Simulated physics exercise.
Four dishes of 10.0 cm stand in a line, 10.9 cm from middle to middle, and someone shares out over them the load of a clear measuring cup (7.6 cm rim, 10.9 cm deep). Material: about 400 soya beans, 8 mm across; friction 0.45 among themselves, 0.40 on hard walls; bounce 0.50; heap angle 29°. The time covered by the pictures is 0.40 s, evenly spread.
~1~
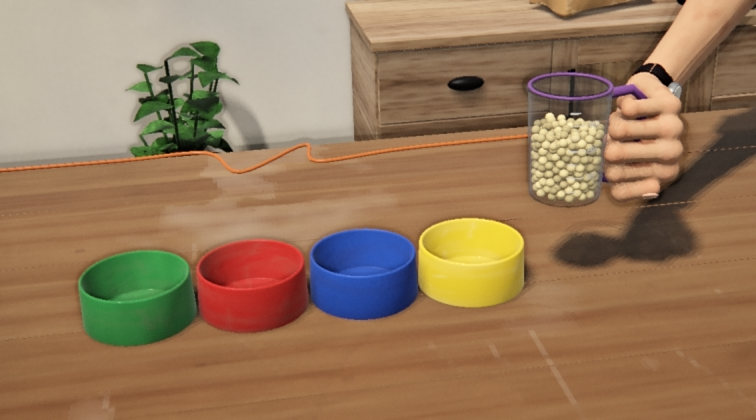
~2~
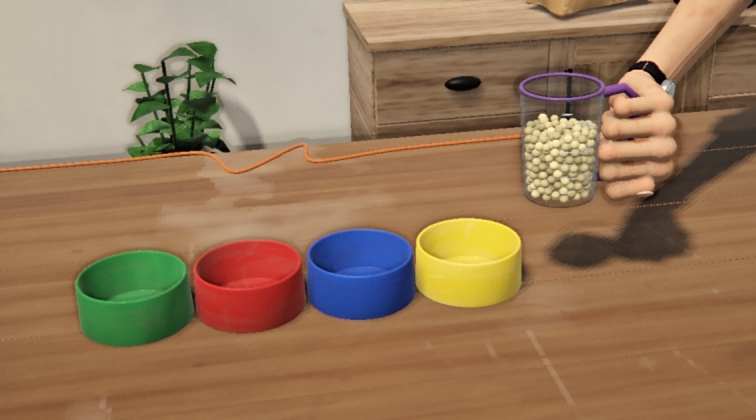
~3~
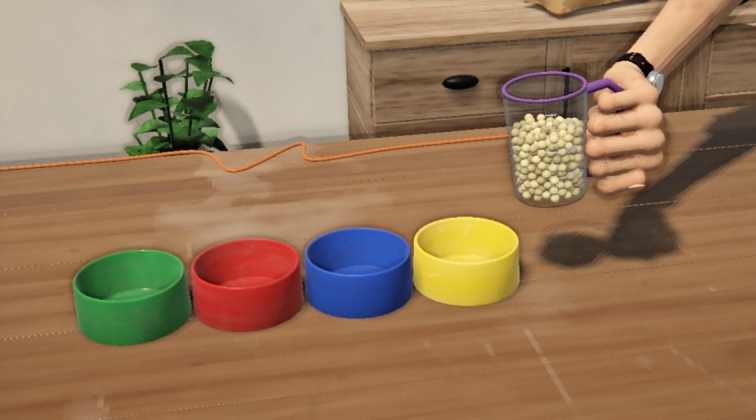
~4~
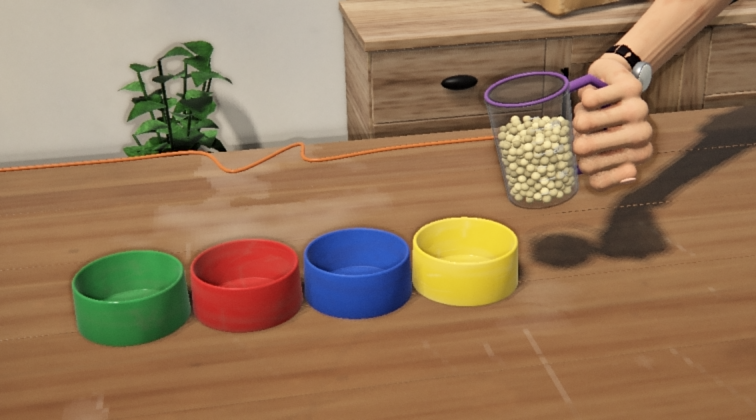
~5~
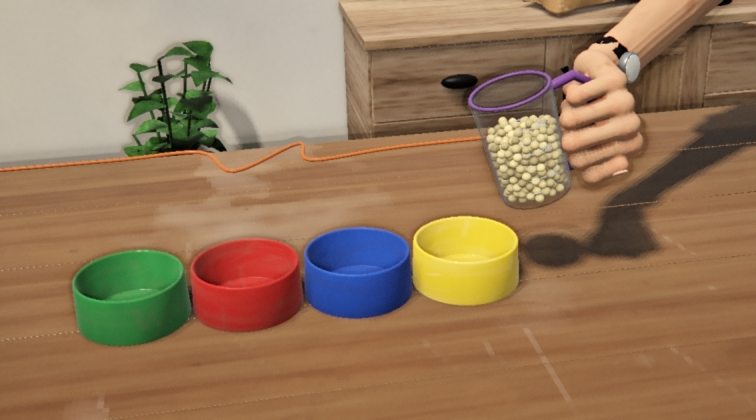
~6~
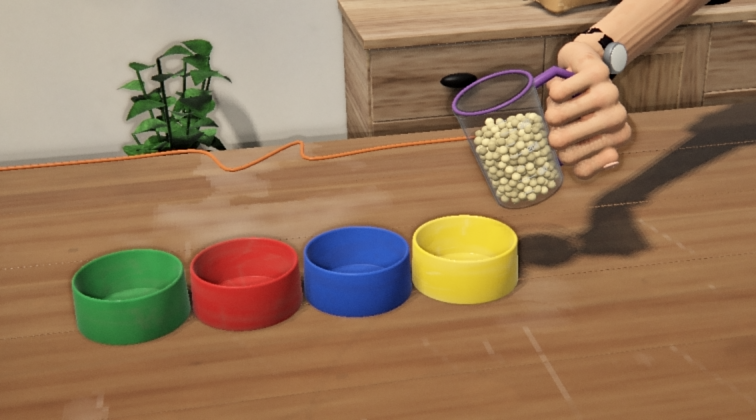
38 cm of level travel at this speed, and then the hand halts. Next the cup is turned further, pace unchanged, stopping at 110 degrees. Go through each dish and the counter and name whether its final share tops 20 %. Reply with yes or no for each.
Red dish: Yes, blue dish: No, green dish: Yes, yellow dish: No, counter: No.
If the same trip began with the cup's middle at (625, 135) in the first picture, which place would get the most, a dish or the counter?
Red.
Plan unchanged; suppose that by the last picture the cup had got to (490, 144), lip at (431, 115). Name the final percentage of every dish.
You'd end up with red at 0, blue at 0, green at 70 and yellow at 0.
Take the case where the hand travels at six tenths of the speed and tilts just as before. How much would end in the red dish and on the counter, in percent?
The shares would then be red 30 and counter 20.
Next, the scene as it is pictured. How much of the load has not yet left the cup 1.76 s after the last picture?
I'd estimate some 25 per cent of the load.
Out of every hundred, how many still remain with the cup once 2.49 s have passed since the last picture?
About 0 percent of the load.
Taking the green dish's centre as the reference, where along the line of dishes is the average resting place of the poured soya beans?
Mean position: Around 4 cm toward bigger x from the centre.
Then, 1.05 s after the last picture, tilt 89 degrees; cup holds 100 %.
Then, 1.76 s after the last picture, tilt 110 degrees; cup holds 25 %, red 40 %, green 20 %.
Then, 2.49 s after the last picture, tilt 110 degrees; cup holds 0 %, red 40 %, green 50 %.
In the end, red 40 %, blue 0 %, green 50 %, yellow 0 %, counter 10 %.
